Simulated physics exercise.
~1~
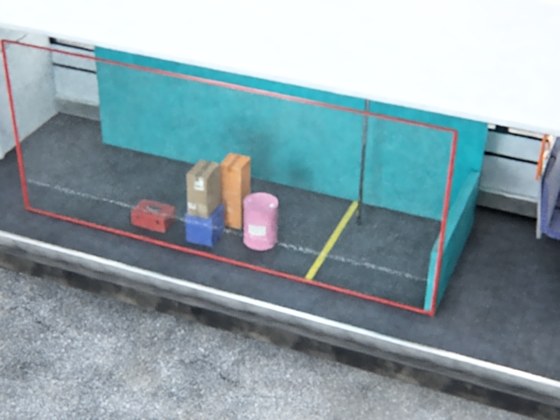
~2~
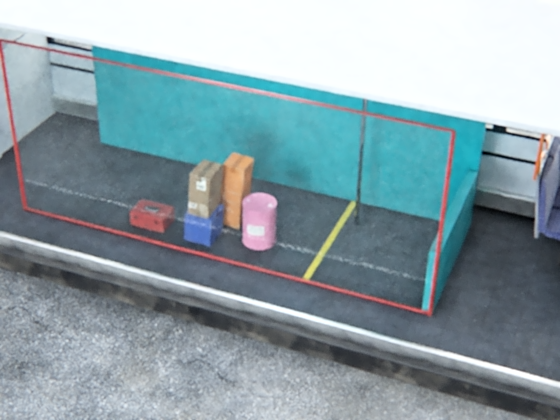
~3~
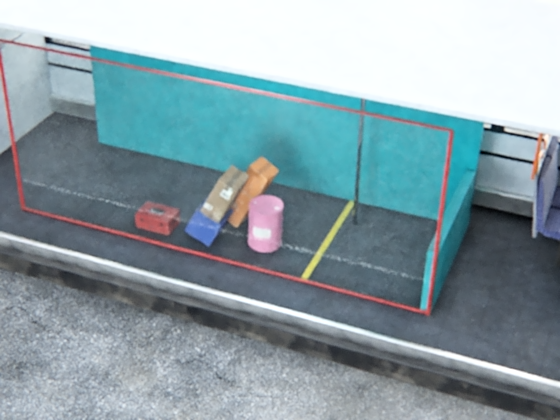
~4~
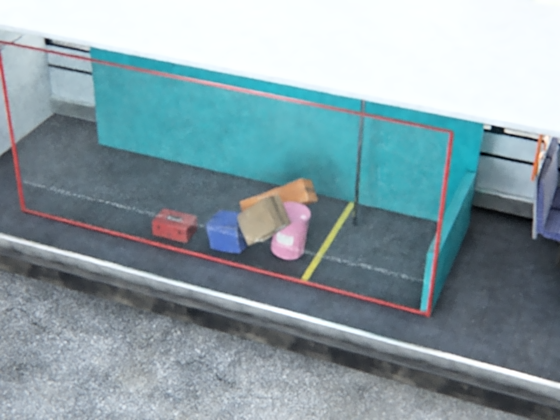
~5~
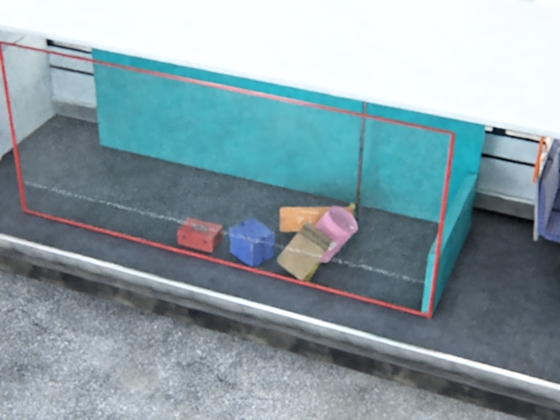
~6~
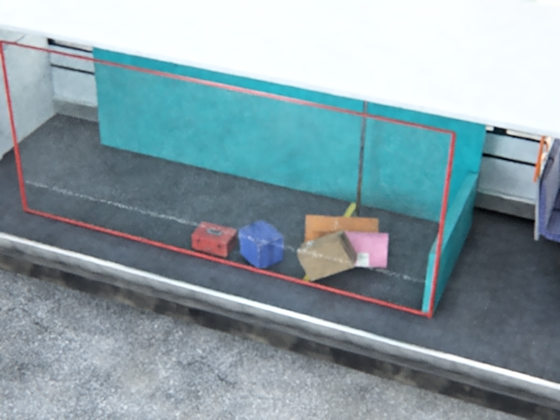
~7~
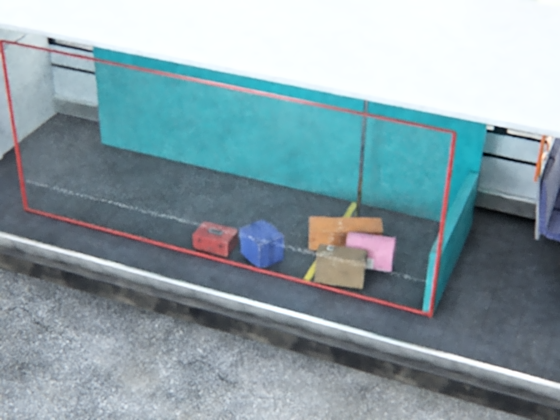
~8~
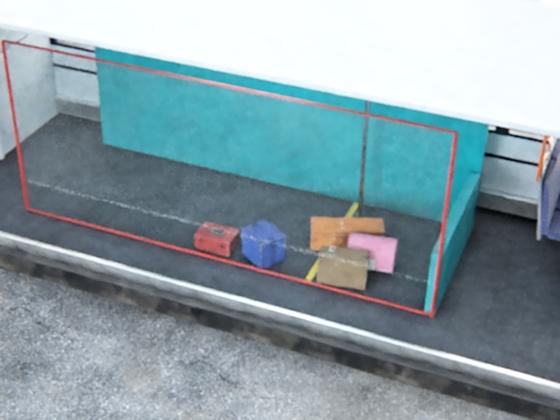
On a grey bus floor beside a teal wall, a brown pack stacked on a blue carton and an orange tall box topple rightward, a pink drum tips over, and a red toolbox slides; the box, drum and pack cross the yellow line, while the carton and toolbox stop short.
